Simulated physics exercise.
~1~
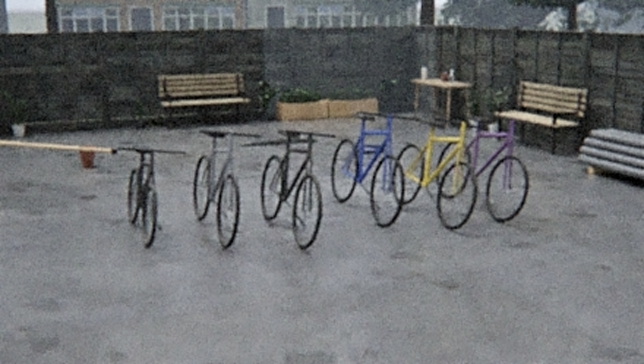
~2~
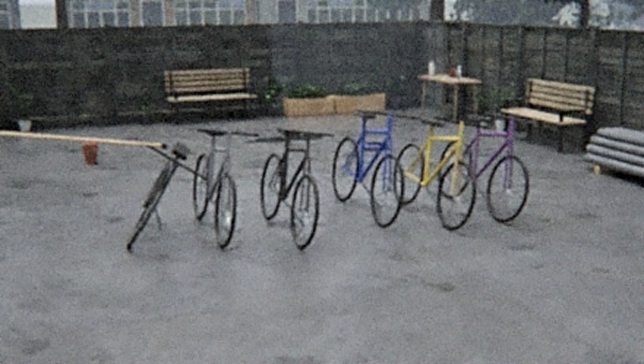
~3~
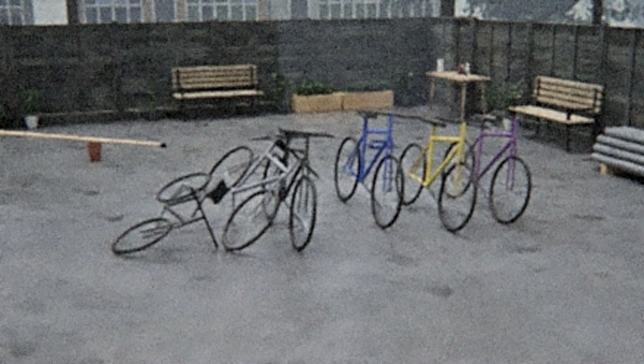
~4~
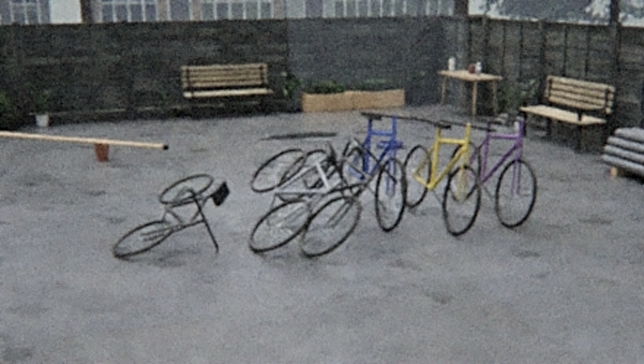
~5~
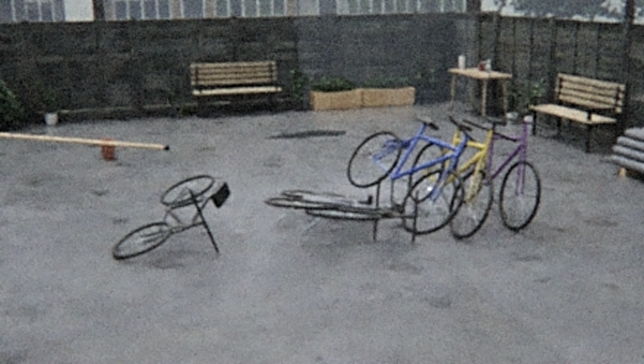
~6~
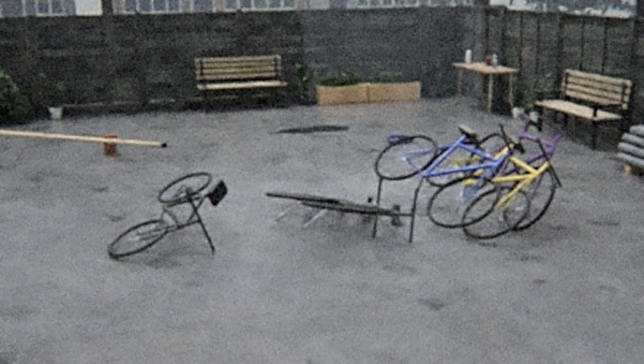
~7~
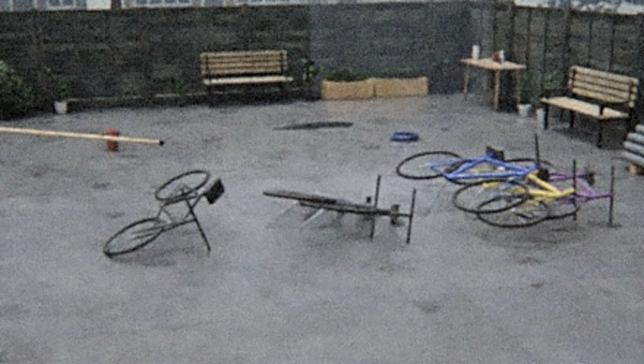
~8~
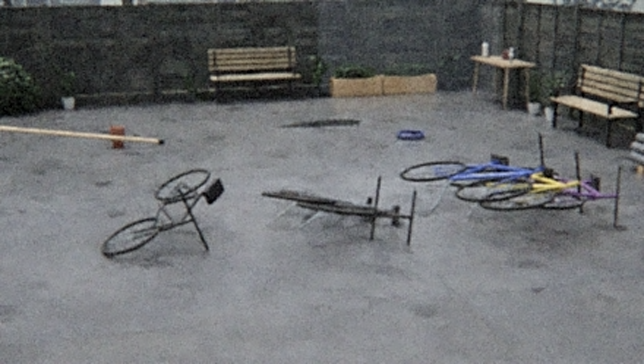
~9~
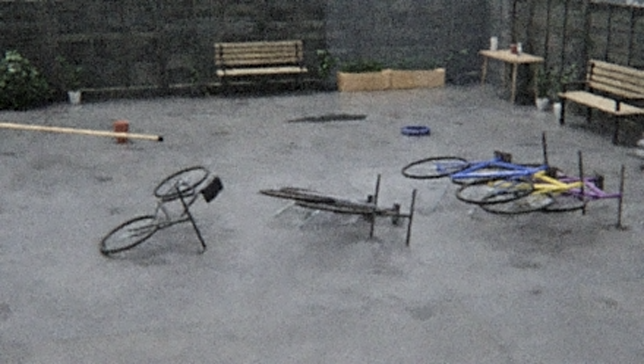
Row of six parked bicycles toppling rightward one after another after a pole nudges the first, all ending down on wet tarmac.
